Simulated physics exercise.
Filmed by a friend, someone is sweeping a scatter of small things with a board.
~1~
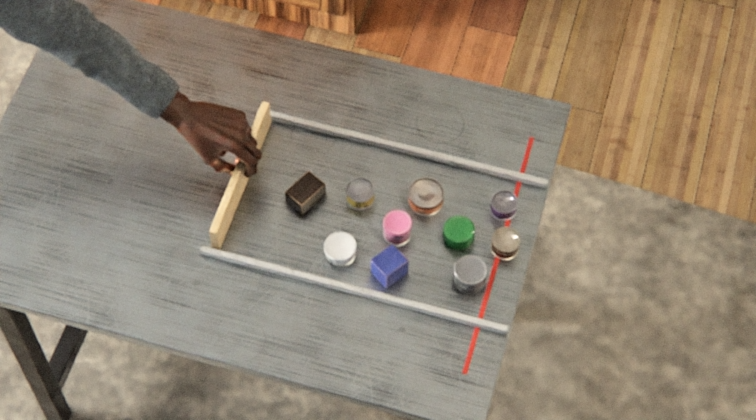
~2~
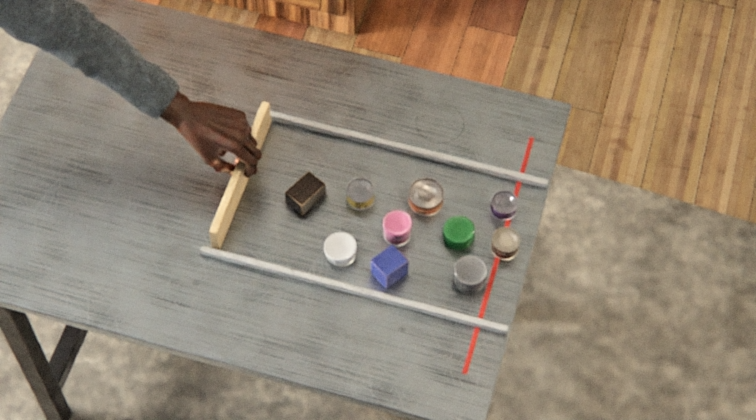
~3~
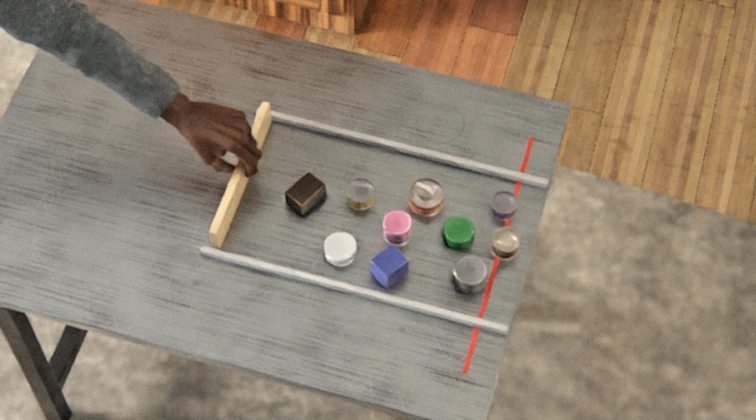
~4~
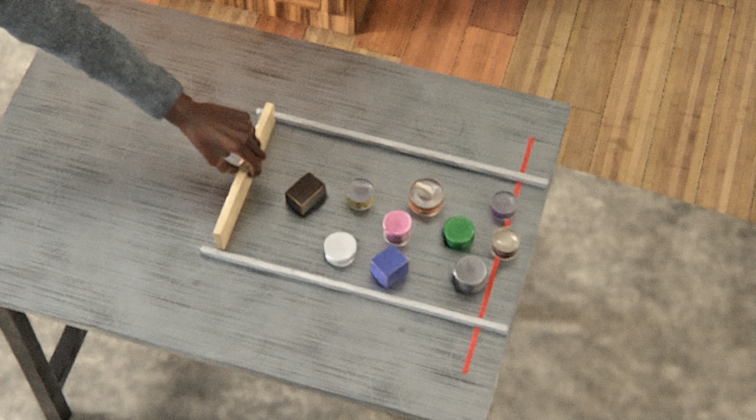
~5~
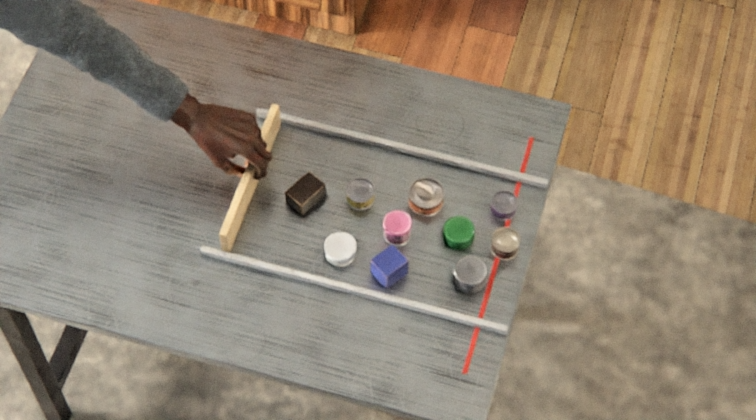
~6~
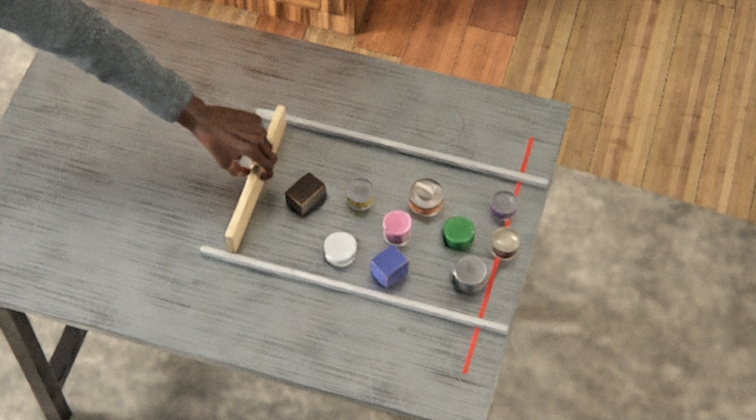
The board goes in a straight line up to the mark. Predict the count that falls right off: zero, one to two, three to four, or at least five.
The count is at least five.
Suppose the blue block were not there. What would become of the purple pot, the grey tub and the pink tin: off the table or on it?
Purple pot: Over the edge. Grey tub: Over the edge. Pink tin: Still there.
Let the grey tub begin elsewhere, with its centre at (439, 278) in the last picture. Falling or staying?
Well, the grey tub fails to stay.
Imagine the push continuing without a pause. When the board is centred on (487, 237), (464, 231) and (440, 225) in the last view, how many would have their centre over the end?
Respectively, 4, 1 and 0.
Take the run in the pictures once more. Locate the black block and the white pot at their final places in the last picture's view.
The black block ends up near (514, 240), and the white pot near (505, 286).
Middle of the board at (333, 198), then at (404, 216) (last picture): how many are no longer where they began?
I make it 2 at the first spot and 7 at the other.
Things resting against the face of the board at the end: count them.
In total, 3.
Early on, none off yet; brown tin at rest near (505, 244); purple pot at rest near (504, 206); grey tub at rest near (470, 275).
Finally, the number that fall off is five or more; lost, yellow tin, pink tin, blue block, green lid, grey tub, purple pot and brown tin.
